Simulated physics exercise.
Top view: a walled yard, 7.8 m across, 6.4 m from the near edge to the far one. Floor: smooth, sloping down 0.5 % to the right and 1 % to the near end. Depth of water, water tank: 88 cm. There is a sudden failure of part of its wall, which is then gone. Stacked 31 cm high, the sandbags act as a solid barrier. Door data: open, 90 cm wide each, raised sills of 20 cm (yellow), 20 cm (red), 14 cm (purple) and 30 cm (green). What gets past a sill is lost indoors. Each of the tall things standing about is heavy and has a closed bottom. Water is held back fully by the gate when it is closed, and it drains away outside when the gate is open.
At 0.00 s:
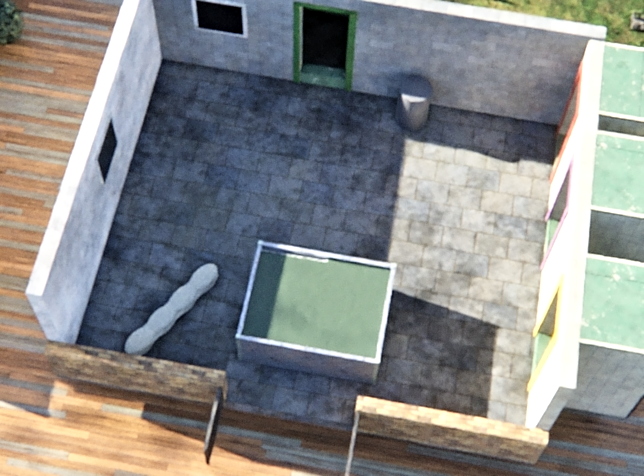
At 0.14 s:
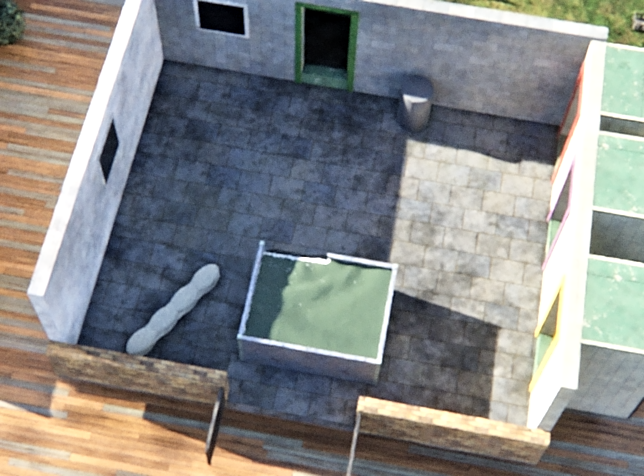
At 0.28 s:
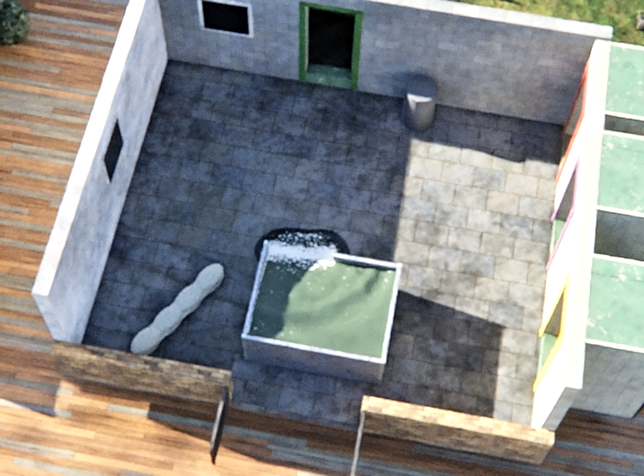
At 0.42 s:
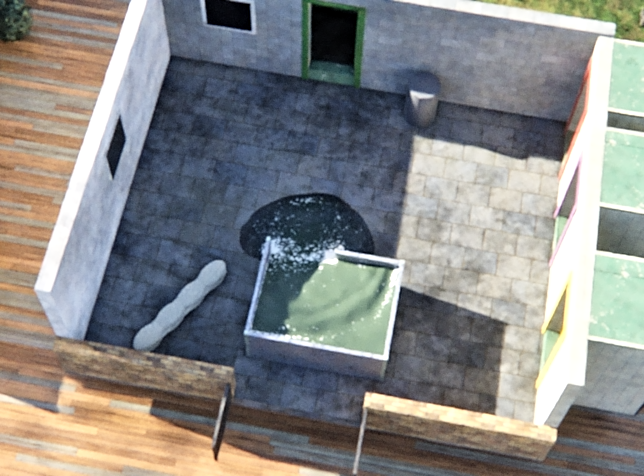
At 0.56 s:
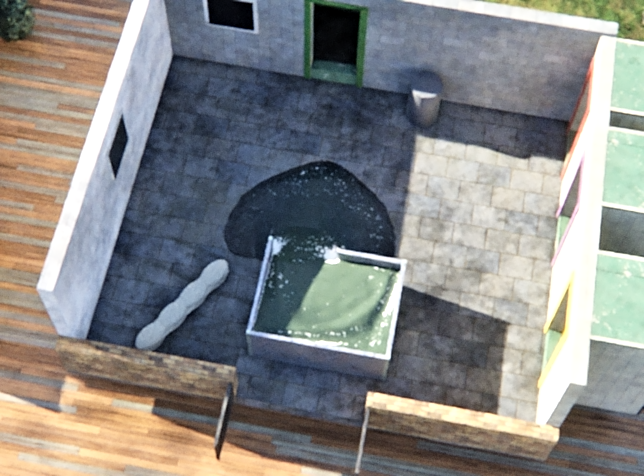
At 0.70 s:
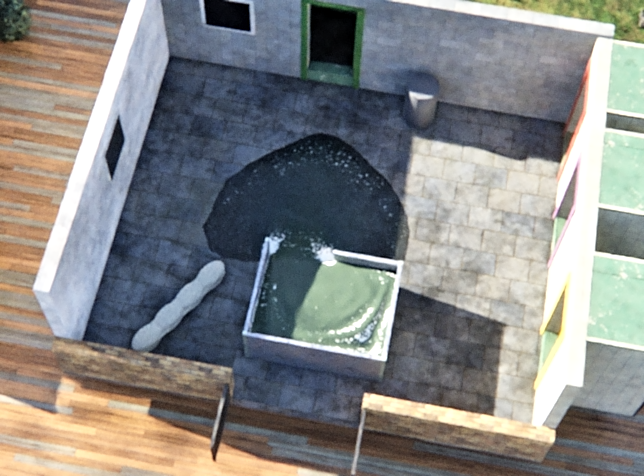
The clip opens on a top view of a walled, paved yard, where a tank of still, greenish water sits near a pale sandbag row. The tank's far wall gives way and water pours through the gap, churning white, then spreads across the paving toward the far wall in a widening dark pool.
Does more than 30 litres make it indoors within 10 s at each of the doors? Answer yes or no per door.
Yellow door, no; red door, no; purple door, no; green door, no.
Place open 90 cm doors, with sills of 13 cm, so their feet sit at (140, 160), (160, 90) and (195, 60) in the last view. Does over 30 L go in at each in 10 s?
In that order: Not over, past it, above.
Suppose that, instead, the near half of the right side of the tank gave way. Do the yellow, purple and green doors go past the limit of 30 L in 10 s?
Outcomes - yellow: Exceeded, purple: Not exceeded, green: Not exceeded.
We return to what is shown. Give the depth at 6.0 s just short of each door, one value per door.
Measured in centimetres, the yellow door gives 4, the red door 12, the purple door 9 and the green door 12.
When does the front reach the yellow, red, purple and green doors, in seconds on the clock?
Doors: Yellow 5.0 s / red 2.8 s / purple 3.6 s / green 1.0 s.
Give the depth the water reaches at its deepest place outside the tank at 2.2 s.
It gets to some 50 cm.
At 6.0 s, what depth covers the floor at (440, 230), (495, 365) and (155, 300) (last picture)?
About 2, 3 and 10 cm respectively.
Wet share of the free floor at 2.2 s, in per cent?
About 45 per cent.
After 1.4 s water covers 35 % of the floor and is deepest (43 cm) near (293, 258); yellow door not reached, red door not reached, purple door not reached, green door 27 cm at the sill, 0 L in.
After 2.2 s water covers 45 % of the floor and is deepest (50 cm) near (169, 59); yellow door not reached, red door not reached, purple door not reached, green door 32 cm at the sill, 0 L in.
After 3.5 s water covers 50 % of the floor and is deepest (28 cm) near (230, 77); yellow door not reached, red door 18 cm at the sill, 1 L in, purple door not reached, green door 20 cm at the sill, 2 L in.
After 6.0 s water covers 75 % of the floor and is deepest (25 cm) near (109, 361); yellow door 4 cm at the sill, 0 L in, red door 12 cm at the sill, 2 L in, purple door 9 cm at the sill, 0 L in, green door 12 cm at the sill, 2 L in.
After 10.0 s water covers 95 % of the floor and is deepest (17 cm) near (529, 440); yellow door 6 cm at the sill, 0 L in, red door 8 cm at the sill, 2 L in, purple door 9 cm at the sill, 0 L in, green door 6 cm at the sill, 2 L in.
